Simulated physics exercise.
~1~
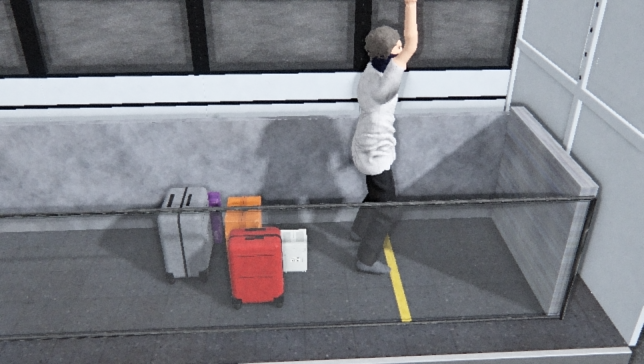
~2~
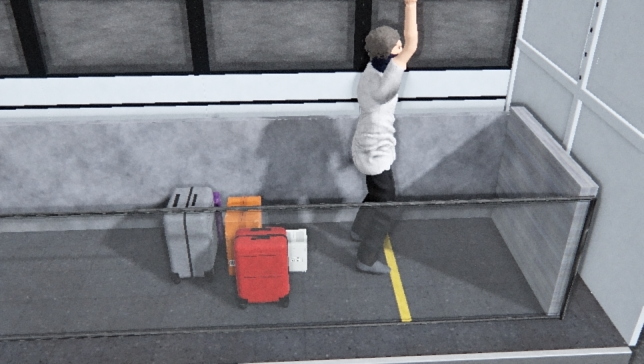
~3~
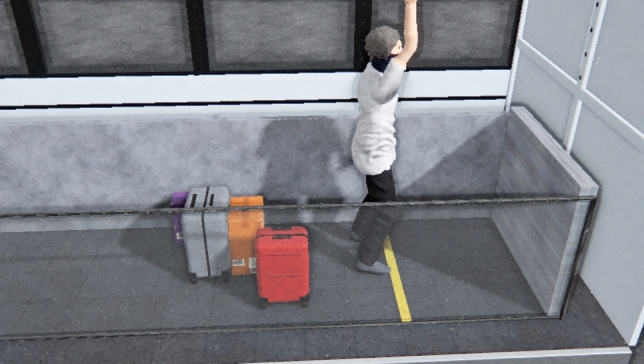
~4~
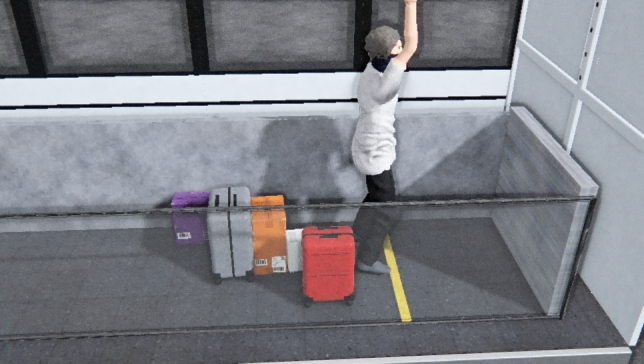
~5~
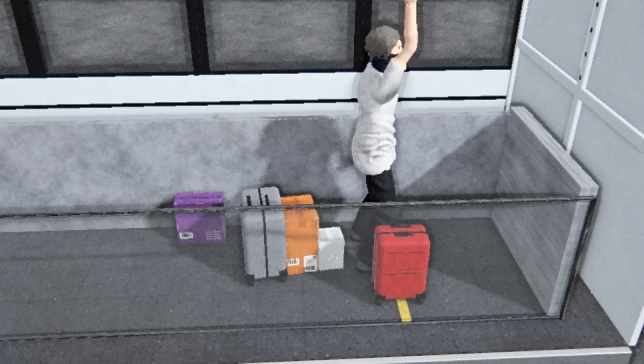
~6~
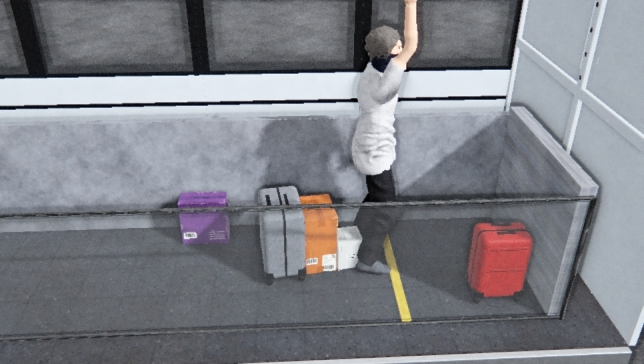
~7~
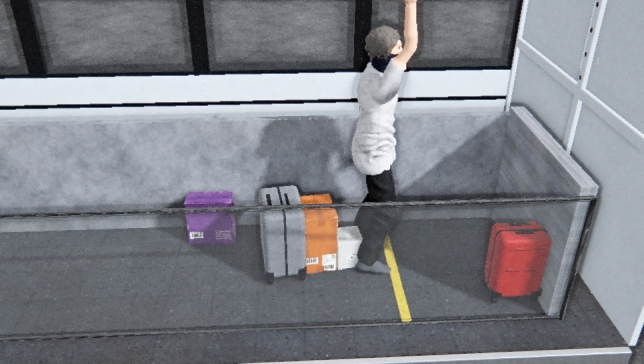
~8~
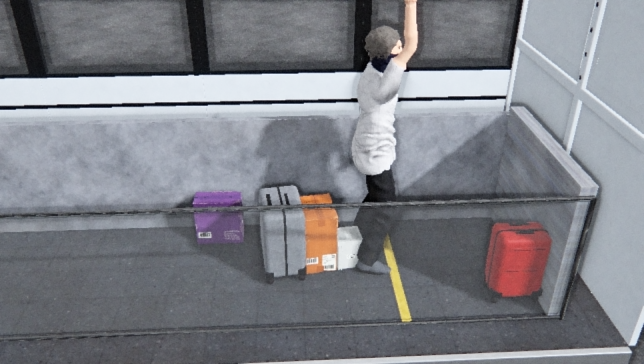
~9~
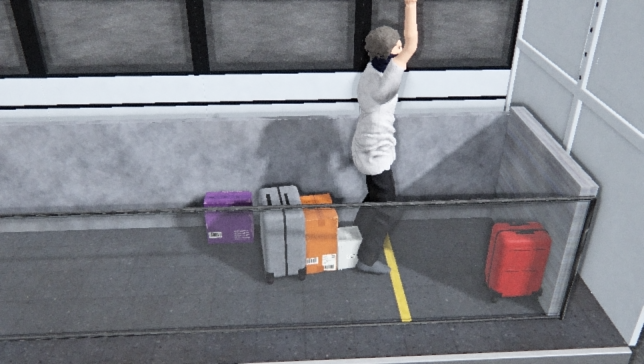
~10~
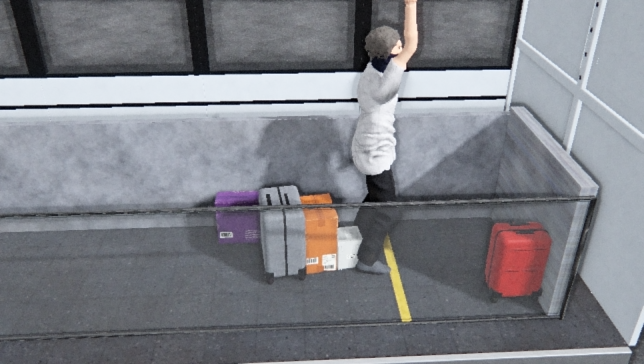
In the standing bay of a shuttle, a passenger in a white top holds on with a raised arm, while a red wheeled case, a bigger grey one, an orange pack, a white tub and a purple carton stand nearby. The two cases start rolling right, the grey one passing in front of the carton. Then the pack and tub slide right too, as the red case pulls ahead across the yellow line. The grey case, pack and tub stop bunched by the passenger's legs. The red case halts near the right end, and the carton creeps up behind the grey case, everything upright.
